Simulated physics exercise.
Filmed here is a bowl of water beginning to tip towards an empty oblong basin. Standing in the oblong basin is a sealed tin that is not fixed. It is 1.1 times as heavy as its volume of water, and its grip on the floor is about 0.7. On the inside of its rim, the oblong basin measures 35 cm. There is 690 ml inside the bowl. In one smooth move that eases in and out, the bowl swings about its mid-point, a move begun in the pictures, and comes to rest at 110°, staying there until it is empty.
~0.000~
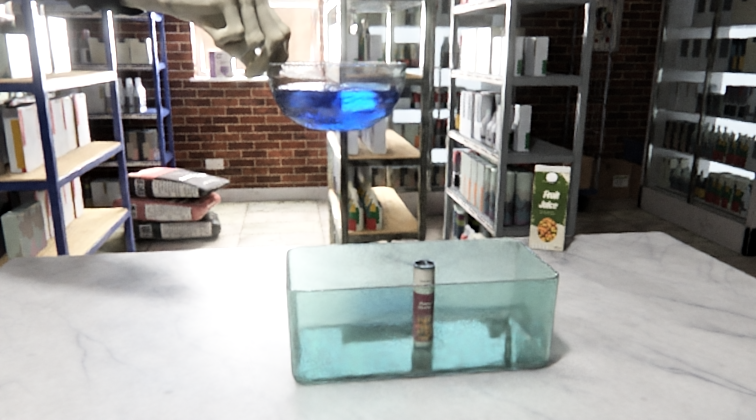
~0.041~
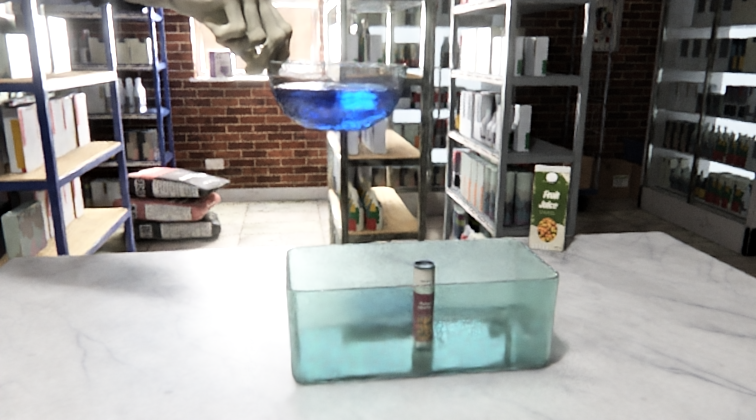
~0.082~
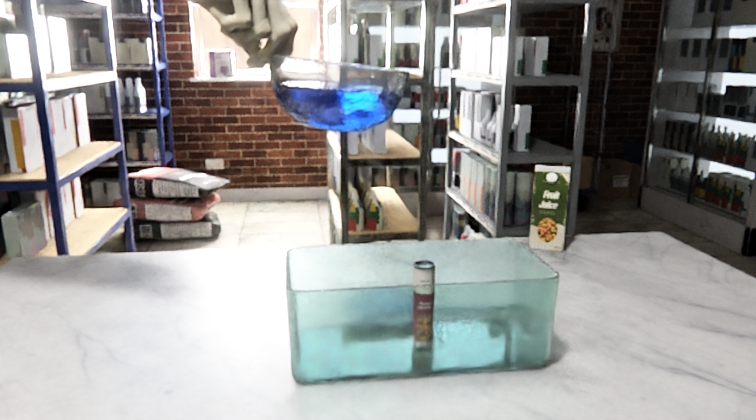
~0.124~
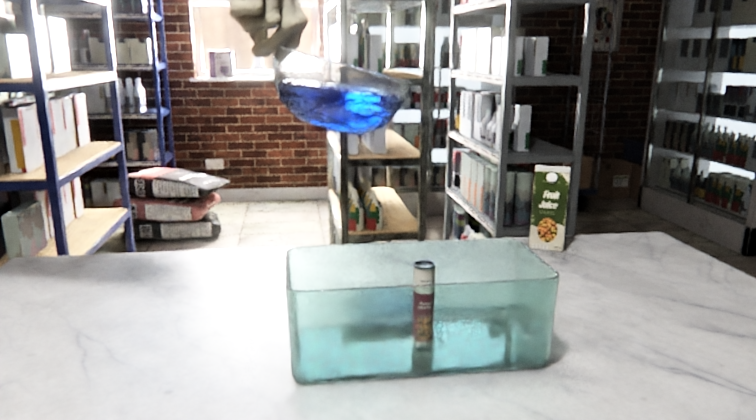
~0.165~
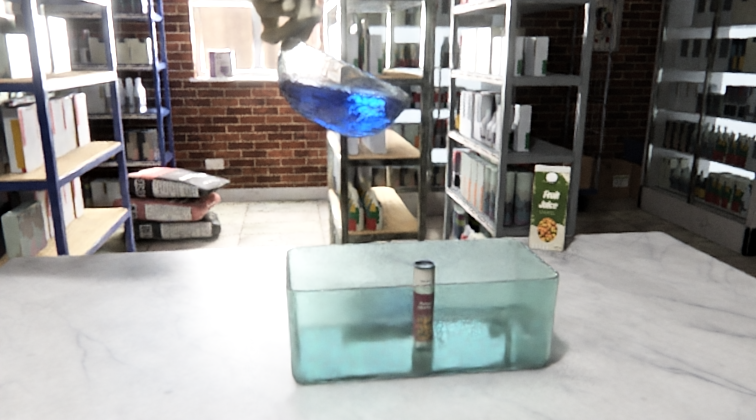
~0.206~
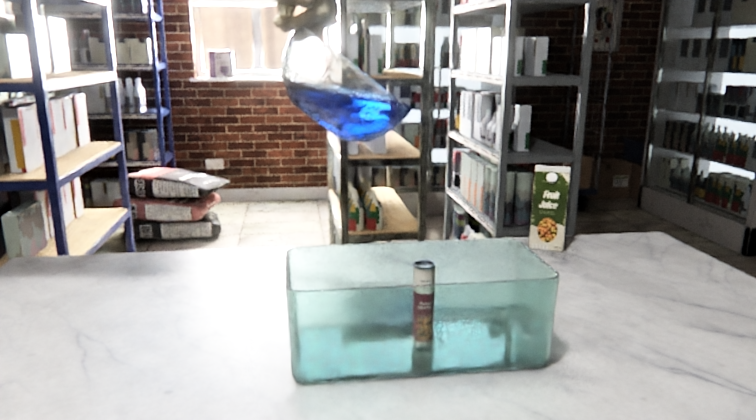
A glass bowl of blue liquid, held by a gloved hand at its left side, tilts gradually and then more steeply down to the right above a clear rectangular basin on a marble table, where a small tin stands.
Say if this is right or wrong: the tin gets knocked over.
Wrong, it stays standing.
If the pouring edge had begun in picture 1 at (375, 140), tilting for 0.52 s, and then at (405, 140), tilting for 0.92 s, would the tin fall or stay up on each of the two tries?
Try 1: Tipped over; try 2: Still standing.
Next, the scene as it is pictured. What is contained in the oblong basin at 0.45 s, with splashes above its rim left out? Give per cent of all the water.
Close to 16 in a hundred.
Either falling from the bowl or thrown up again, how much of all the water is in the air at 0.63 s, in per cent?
Something like 8 per cent is in the air then.
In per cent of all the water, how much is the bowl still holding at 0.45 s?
Still held: Roughly 7 % of the total.
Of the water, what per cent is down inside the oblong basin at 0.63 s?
Value: Approx. 92 %.
Then, 0.45 s in, the tilt is 105° and 7 per cent is still to pour; the tin stands where it began.
Then, 0.63 s in, the tilt is 110° and 0 per cent is still to pour; the tin stands where it began.
Then, 0.82 s in, the tilt is 110° and 0 per cent is still to pour; the tin stands where it began.
Then, 1.02 s in, the tilt is 110° and 0 per cent is still to pour; the tin stands where it began.
Finally, the tin stands where it began.
